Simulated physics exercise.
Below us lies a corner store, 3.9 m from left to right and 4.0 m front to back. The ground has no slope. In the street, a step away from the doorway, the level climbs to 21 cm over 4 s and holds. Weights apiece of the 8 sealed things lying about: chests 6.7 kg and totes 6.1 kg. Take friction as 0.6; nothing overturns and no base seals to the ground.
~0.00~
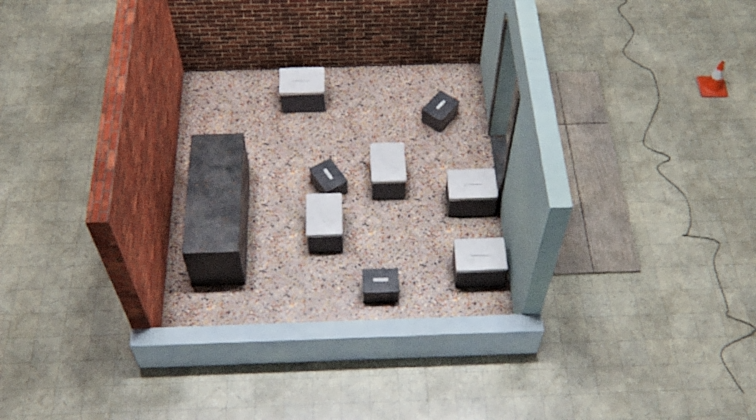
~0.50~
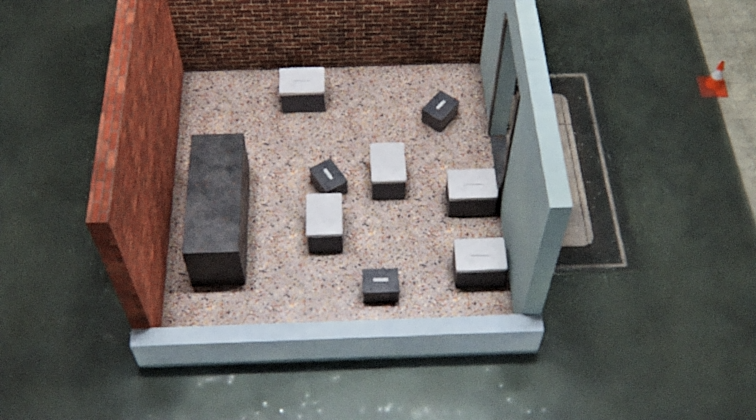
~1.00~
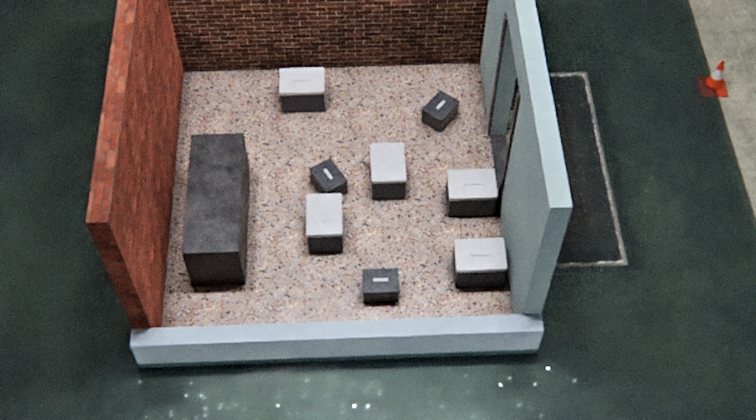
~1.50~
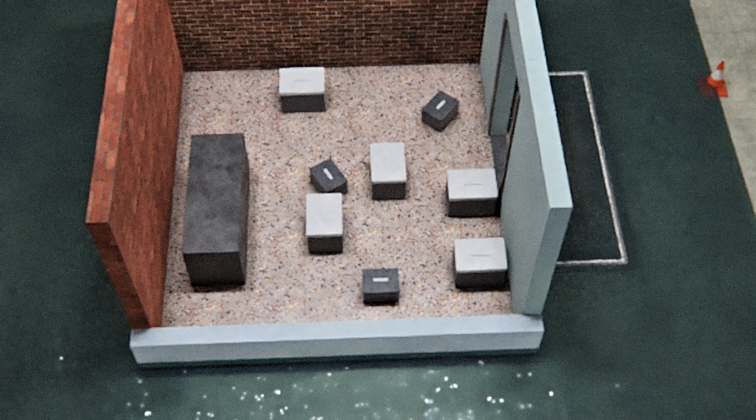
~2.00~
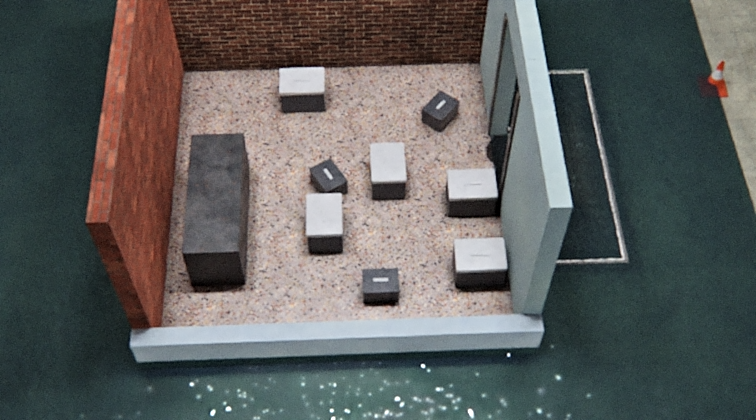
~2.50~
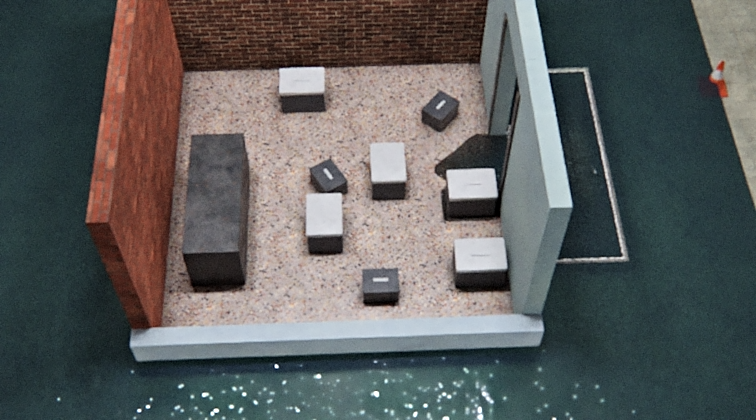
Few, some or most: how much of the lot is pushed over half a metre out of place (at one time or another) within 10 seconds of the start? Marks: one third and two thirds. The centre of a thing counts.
Share: Between one and two thirds.
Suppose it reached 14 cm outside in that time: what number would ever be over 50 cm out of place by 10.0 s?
In that case 3 of them.
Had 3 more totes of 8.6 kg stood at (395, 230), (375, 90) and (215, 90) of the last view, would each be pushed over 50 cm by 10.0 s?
In that order: Past it, short of it, over.
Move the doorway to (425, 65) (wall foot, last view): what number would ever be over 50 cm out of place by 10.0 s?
In that case 7 of them.
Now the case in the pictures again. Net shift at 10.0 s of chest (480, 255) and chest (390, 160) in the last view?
In that order: 5 cm, 120 cm.
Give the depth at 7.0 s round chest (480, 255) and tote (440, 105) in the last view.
About 2 and 4 cm.
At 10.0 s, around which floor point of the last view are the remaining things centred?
At about (334, 204).
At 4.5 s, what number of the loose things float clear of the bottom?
At that moment 1.
After 3.5 s 0 of 8 are over 50 cm from their spots; 0 afloat.
After 4.5 s 1 of 8 are over 50 cm from their spots; 1 afloat.
After 7.0 s 5 of 8 are over 50 cm from their spots; 4 afloat.
After 10.0 s 5 of 8 are over 50 cm from their spots, and 5 have been at some point; 7 afloat.
